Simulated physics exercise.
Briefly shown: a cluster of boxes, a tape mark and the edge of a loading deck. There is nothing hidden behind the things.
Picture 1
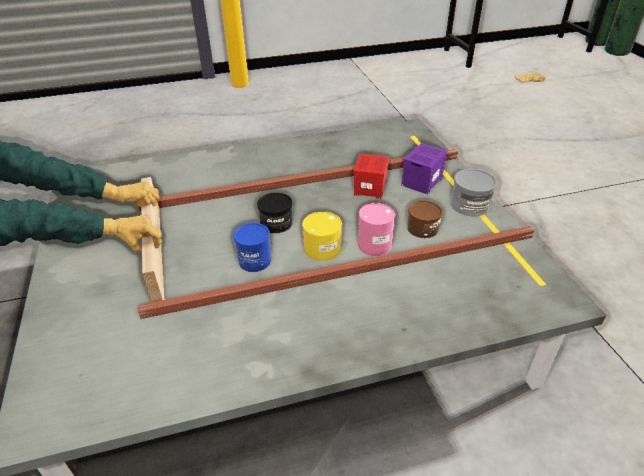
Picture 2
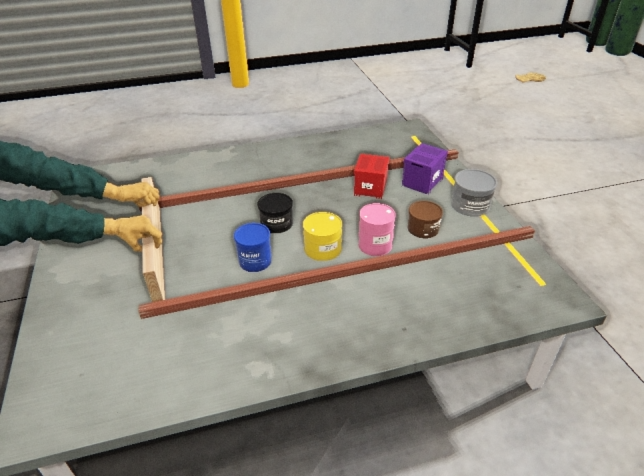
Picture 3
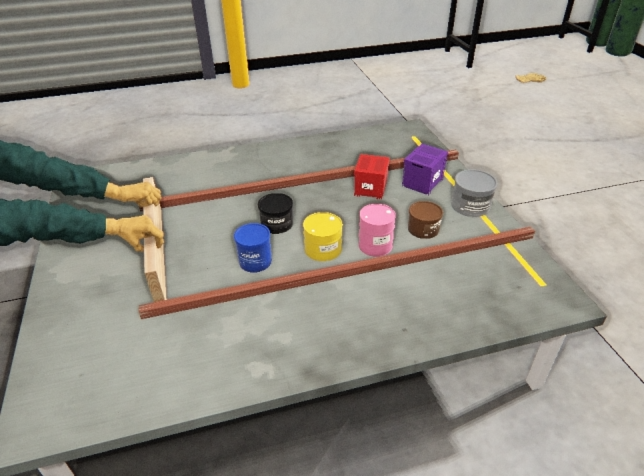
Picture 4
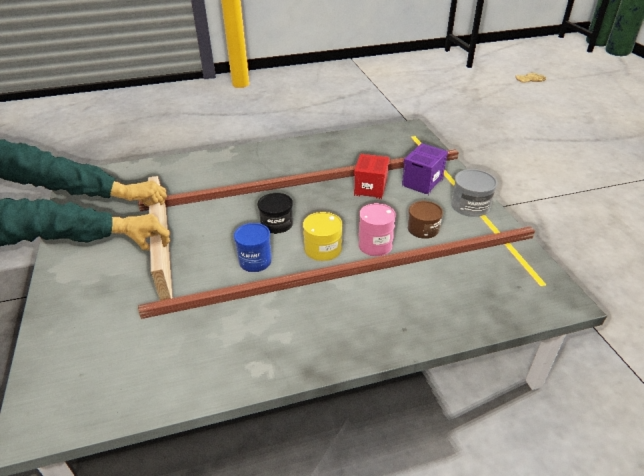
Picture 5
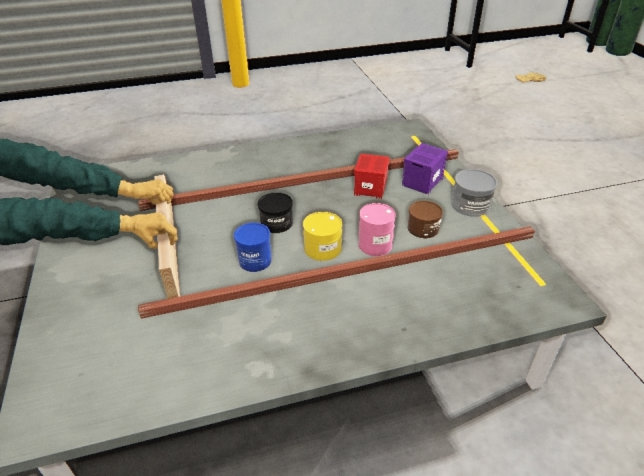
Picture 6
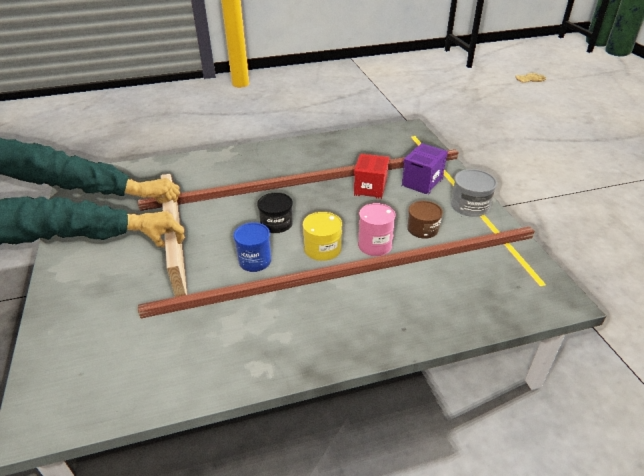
On a grey table, gloved hands slide a wooden plank slightly right between two rails, towards motionless coloured containers and boxes.
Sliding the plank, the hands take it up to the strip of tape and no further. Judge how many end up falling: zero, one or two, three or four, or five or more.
Fallen: Three or four.
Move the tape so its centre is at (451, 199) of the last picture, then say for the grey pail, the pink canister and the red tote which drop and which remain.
The grey pail ends up down. The pink canister stays put. The red tote stays put.
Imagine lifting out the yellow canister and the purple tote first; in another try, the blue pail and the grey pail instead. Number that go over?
Falls come to 2 the first time and 3 the other time.
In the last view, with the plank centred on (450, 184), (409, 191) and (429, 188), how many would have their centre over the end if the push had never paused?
That makes 2, 0, 1.
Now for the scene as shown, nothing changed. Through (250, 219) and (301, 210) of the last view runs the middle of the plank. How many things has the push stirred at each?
Tally: 1; 4.
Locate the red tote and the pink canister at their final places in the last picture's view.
The first comes to rest at (458, 156), and the second at (513, 211).
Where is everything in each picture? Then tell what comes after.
The first frame shows grey pail (473, 193); purple tote (424, 169); brown pail (424, 220); plank (152, 237); tape (465, 197).
The second frame shows purple tote (424, 169); black pail (276, 213).
The third frame shows brown pail (425, 220); red tote (372, 177).
The fourth frame shows grey pail (473, 193); pink canister (376, 230).
The fifth frame shows purple tote (424, 169); plank (166, 234).
The sixth frame shows grey pail (473, 193); purple tote (424, 169); brown pail (424, 220); plank (173, 232); tape (466, 197).
Soon after, none off yet; grey pail at rest near (473, 193); purple tote at rest near (424, 169); brown pail at rest near (424, 220).
Then, none off yet; grey pail at rest near (473, 193); purple tote at rest near (424, 169); brown pail moved about its own width near (446, 217).
By the end, the number that fall off is three or four; fallen, yellow canister, brown pail, purple tote and grey pail.
